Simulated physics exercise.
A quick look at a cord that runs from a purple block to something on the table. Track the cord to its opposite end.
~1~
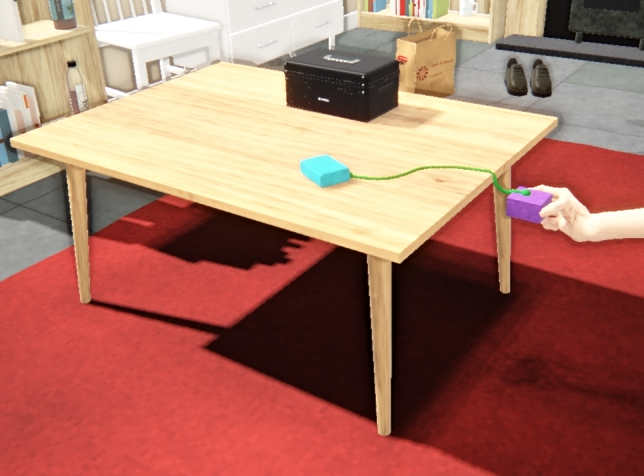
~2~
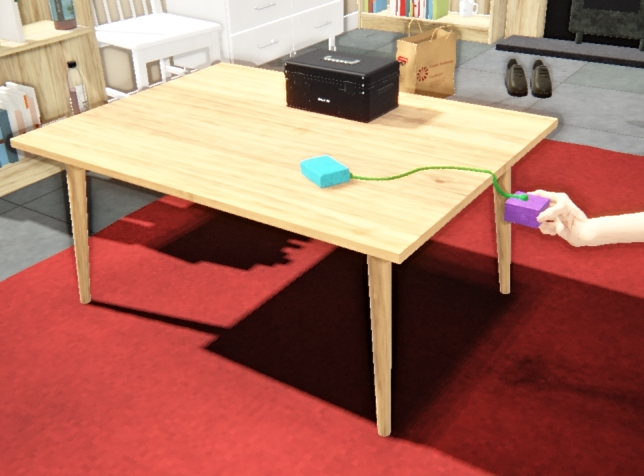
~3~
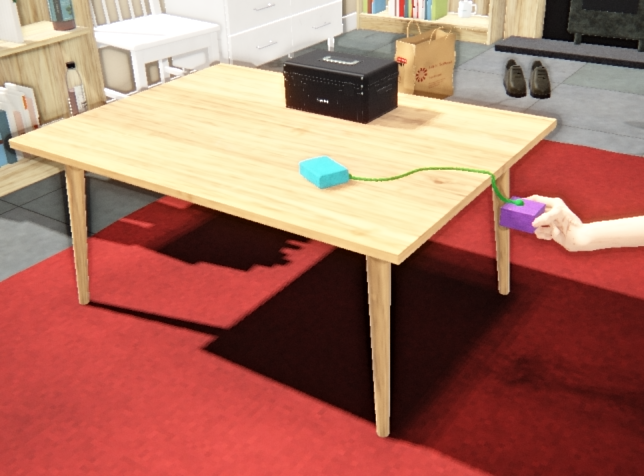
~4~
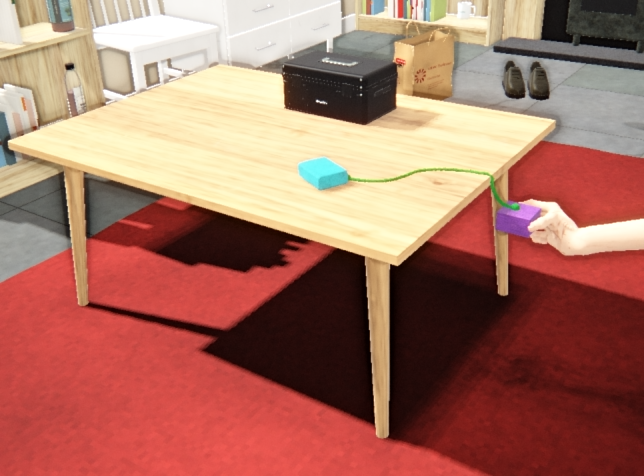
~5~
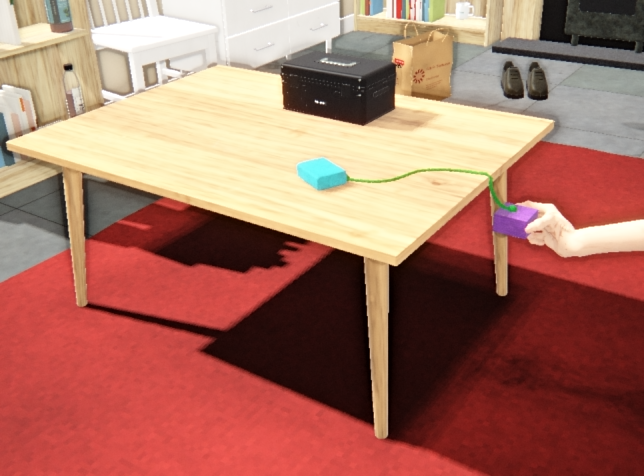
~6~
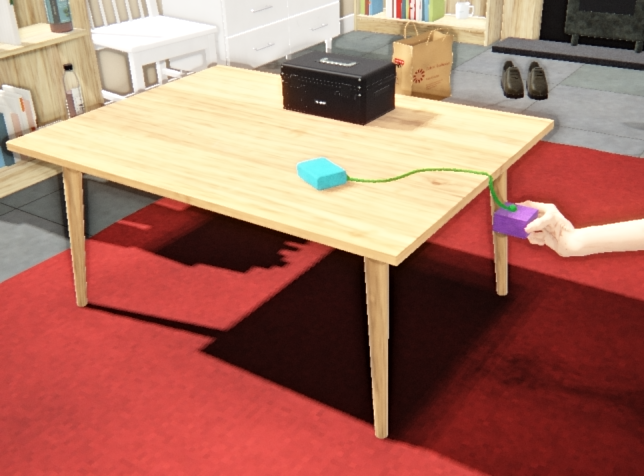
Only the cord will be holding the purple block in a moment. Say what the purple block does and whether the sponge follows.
The purple block goes all the way down; the sponge is yanked off.
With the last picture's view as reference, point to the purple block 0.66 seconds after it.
At that time it sits close to pixel (434, 376).
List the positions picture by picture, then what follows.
Purple block (529, 204); black toolbox (341, 59); sponge (324, 163), in the first picture.
Purple block (527, 209), in the second picture.
Purple block (523, 214), in the third picture.
Purple block (518, 219); cord through (393, 180) (436, 170), in the fourth picture.
Purple block (515, 220); cord through (392, 180) (434, 170), in the fifth picture.
Purple block (515, 220); black toolbox (337, 62); sponge (321, 166); cord tied to the sponge, with little slack, in the sixth picture.
Then, 0.40 s later than the last view, block on the floor near (471, 358); toolbox as before; sponge tugged along near (451, 177).
Then, 0.66 s later than the last view, block on the floor near (434, 376); toolbox as before; sponge down on the floor.
Finally, block on the floor near (446, 380); toolbox as before; sponge down on the floor. The purple block reaches the floor and the sponge gets pulled over the edge.
